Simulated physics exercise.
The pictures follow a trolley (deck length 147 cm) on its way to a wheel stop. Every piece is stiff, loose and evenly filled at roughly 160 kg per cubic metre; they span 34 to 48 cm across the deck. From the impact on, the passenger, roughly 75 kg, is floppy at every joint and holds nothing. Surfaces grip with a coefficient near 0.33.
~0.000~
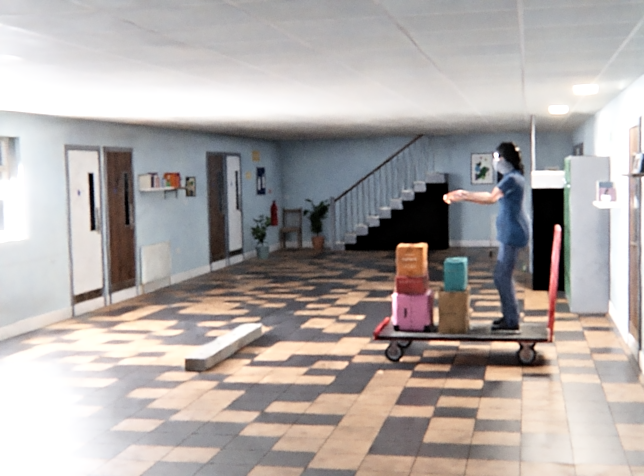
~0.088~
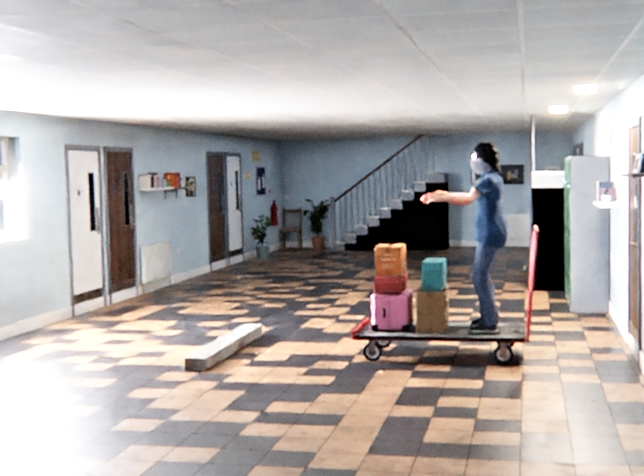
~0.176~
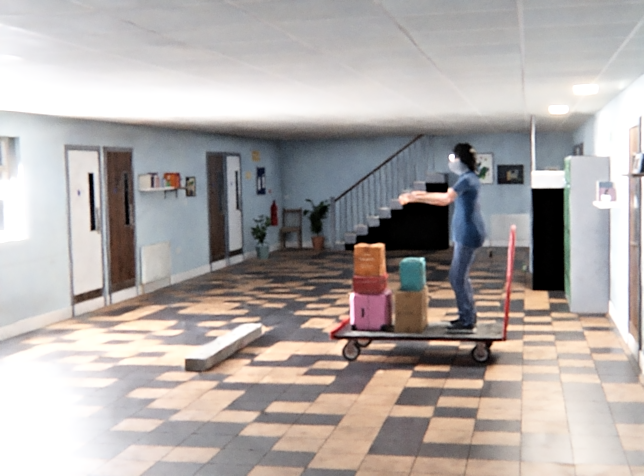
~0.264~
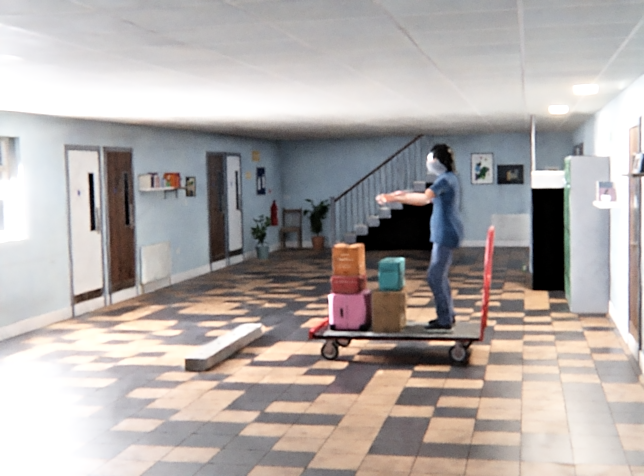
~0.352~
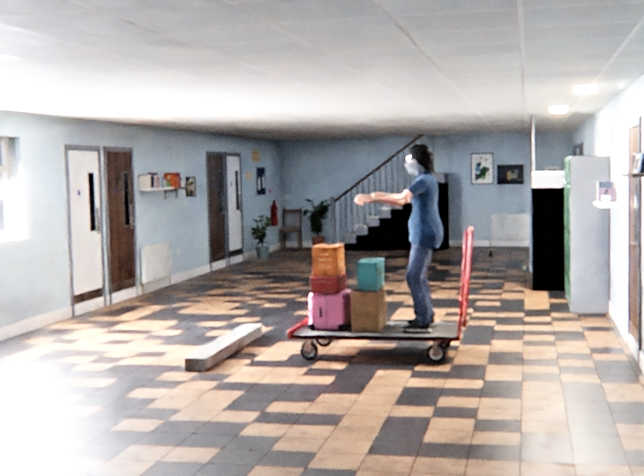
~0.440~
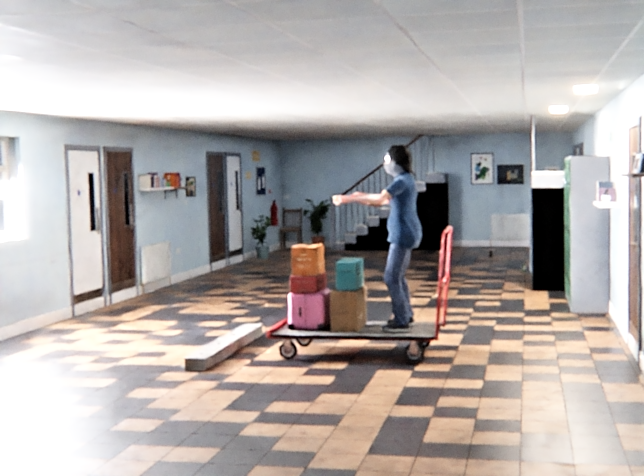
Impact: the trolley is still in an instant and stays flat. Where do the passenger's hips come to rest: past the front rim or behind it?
The passenger's hips stay behind the front rim.
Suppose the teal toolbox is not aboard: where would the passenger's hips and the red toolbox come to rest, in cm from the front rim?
In that case hips 50 behind, red 50 past.
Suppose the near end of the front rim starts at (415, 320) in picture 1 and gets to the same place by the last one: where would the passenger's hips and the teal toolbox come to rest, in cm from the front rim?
In that case hips 0 past, teal 80 past.
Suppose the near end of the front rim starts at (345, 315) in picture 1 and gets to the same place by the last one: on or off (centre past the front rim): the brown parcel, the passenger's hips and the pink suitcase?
In that case brown on, hips on, pink on.
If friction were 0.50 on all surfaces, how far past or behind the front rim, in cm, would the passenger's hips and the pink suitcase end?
Then hips 70 behind, pink 20 behind.
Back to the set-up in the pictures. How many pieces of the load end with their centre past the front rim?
3 in all.
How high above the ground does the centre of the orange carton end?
Roughly 10 cm above it.
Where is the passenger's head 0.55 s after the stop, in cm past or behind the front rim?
Some 0 cm behind it.
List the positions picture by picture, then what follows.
The first picture shows hips (513, 233), brown parcel (454, 309), rim corner (375, 336); 147 cm still to roll.
The second picture shows hips (491, 233), brown parcel (433, 309), rim corner (353, 336); 127 cm still to roll.
The third picture shows hips (469, 233), brown parcel (411, 309), rim corner (332, 335); 108 cm still to roll.
The fourth picture shows hips (448, 234), brown parcel (390, 309), rim corner (310, 335); 88 cm still to roll.
The fifth picture shows hips (426, 234), brown parcel (369, 308), rim corner (289, 335); 69 cm still to roll.
The sixth picture shows hips (405, 234), brown parcel (349, 308), rim corner (268, 334); 50 cm still to roll. Speed about 2.2 m/s.
After 0.67 s the deck stops.
After 1.22 s the passenger's hips are 63 cm behind the rim, near (290, 280) in the last picture's view.
After 1.67 s the passenger's hips are 80 cm behind the rim, near (308, 281) in the last picture's view.
When all is still (3.6 s), past the rim, red toolbox, orange carton and teal toolbox; behind it, pink suitcase, brown parcel and the passenger's hips.
